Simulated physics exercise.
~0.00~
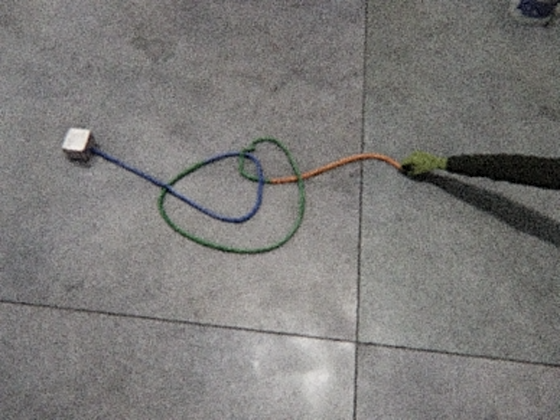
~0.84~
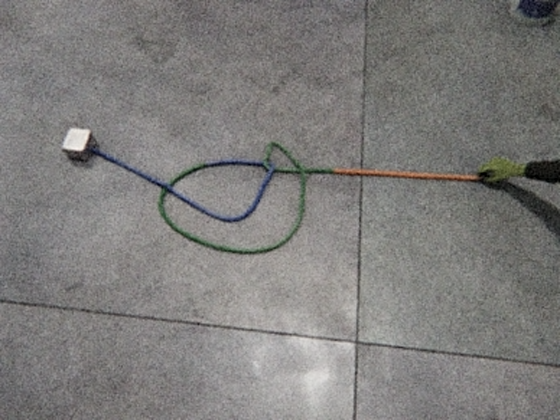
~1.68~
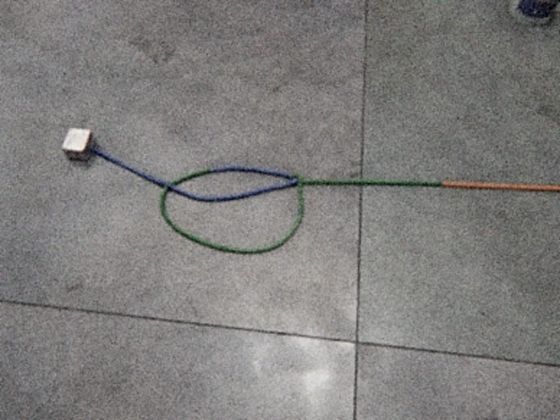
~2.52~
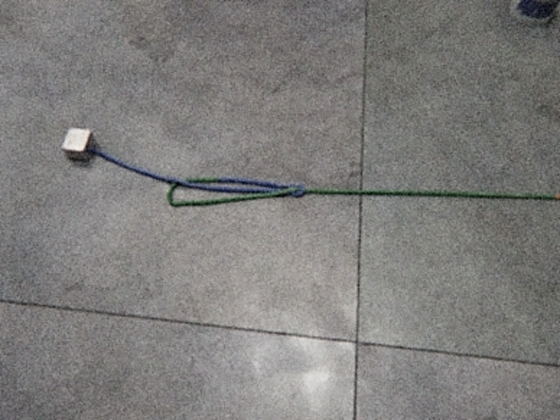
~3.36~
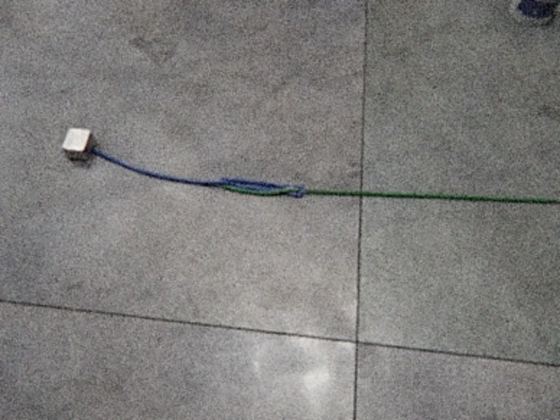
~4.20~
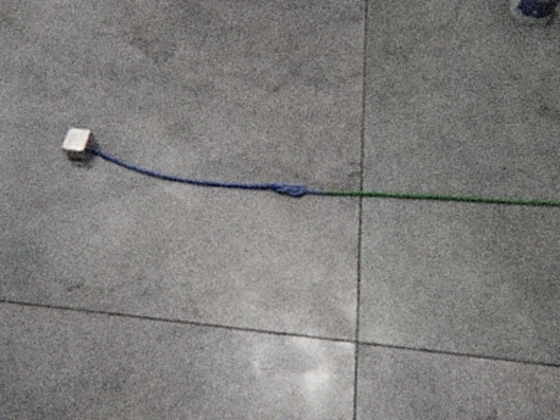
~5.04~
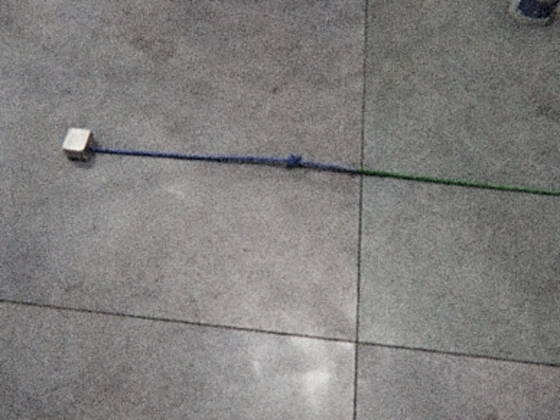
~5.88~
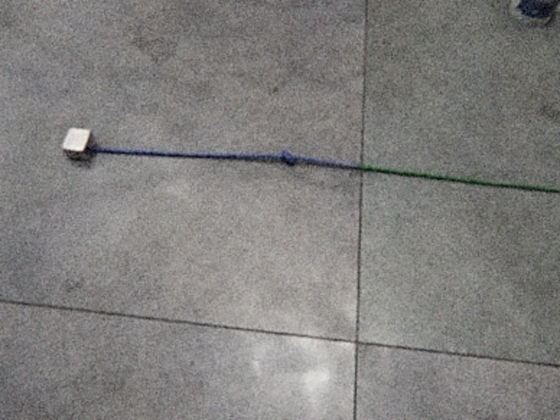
At the start, a rope coloured blue, green and orange lies in loose, crossing loops on a grey tiled floor, its left end fixed to a small pale block. A gloved hand at the right holds the orange end and draws it away to the right, soon passing out of view. The small upper loop closes first, while the larger loop flattens into a narrow sliver. That sliver shrinks towards the crossing until only a small blue bunch remains. Finally the rope lifts into a nearly straight, taut line, with a small tight knot left in its blue section.
